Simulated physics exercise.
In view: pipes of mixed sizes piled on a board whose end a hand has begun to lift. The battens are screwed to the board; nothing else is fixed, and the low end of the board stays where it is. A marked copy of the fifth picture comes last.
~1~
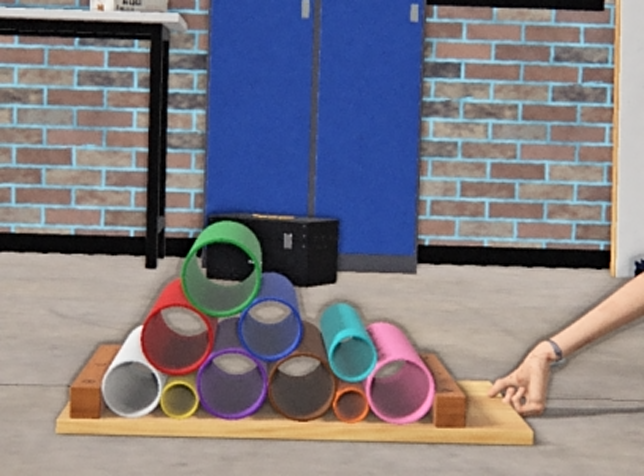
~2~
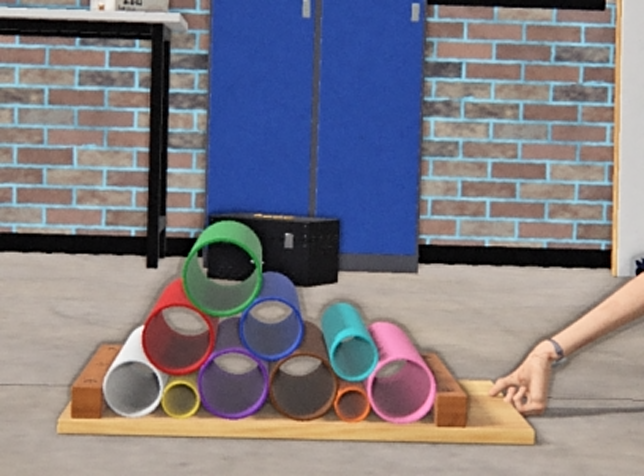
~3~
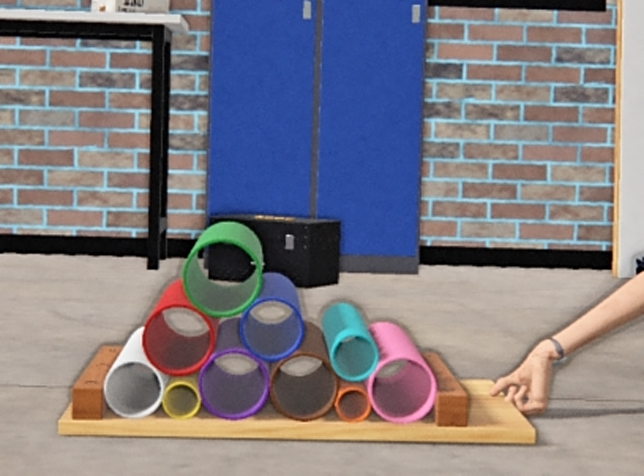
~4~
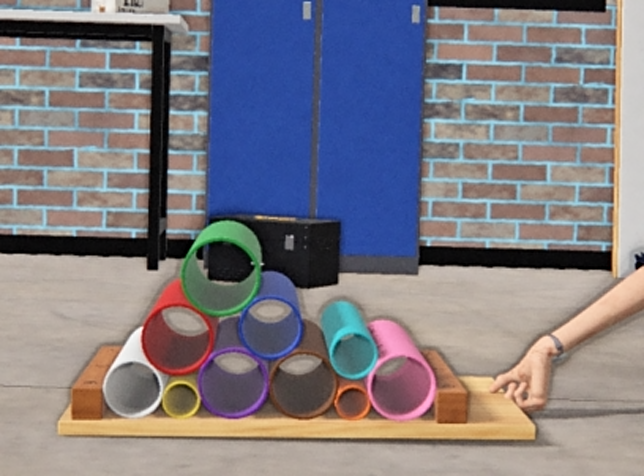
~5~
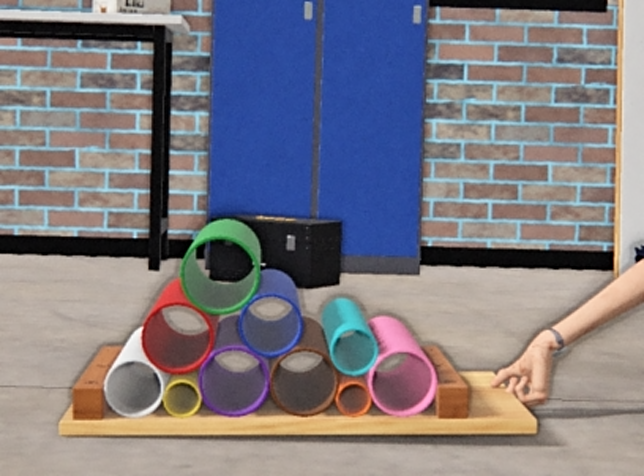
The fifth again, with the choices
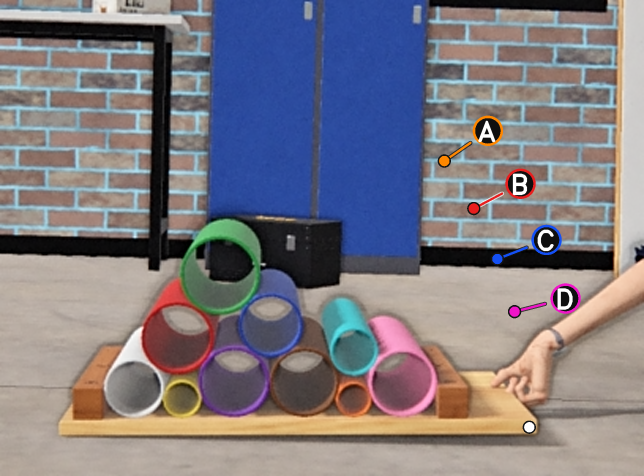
A hand reaches in from the right and holds the end of a wooden board on a grey floor, seen from the front, with blue doors and brick walls behind. Between two brown battens sit white, yellow, purple, brown, orange and pink pipes, with red, blue and teal ones above and green on top. The hand raises the board's right end very slightly, and the pile shifts barely with it.
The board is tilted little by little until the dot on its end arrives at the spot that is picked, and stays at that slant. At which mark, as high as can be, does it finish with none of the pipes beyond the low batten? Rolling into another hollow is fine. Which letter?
Lift it to B and no more.
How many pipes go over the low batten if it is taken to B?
With B, none.
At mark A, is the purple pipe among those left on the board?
Yes, with A.
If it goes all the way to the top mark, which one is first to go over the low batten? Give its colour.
It is the green one.
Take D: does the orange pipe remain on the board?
Yes, with D.
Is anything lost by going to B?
At B: No.
On the marked copy, A at (444, 161); B at (474, 208); C at (497, 259); D at (515, 311); the white dot at (529, 427).
Taking B. A third of the way, board at 17°.
Two thirds of the way, board at 30°.
When it is over, board at 30°, none over the low batten.
As for the rest, A one over the low batten (green); C none over the low batten; D none over the low batten.
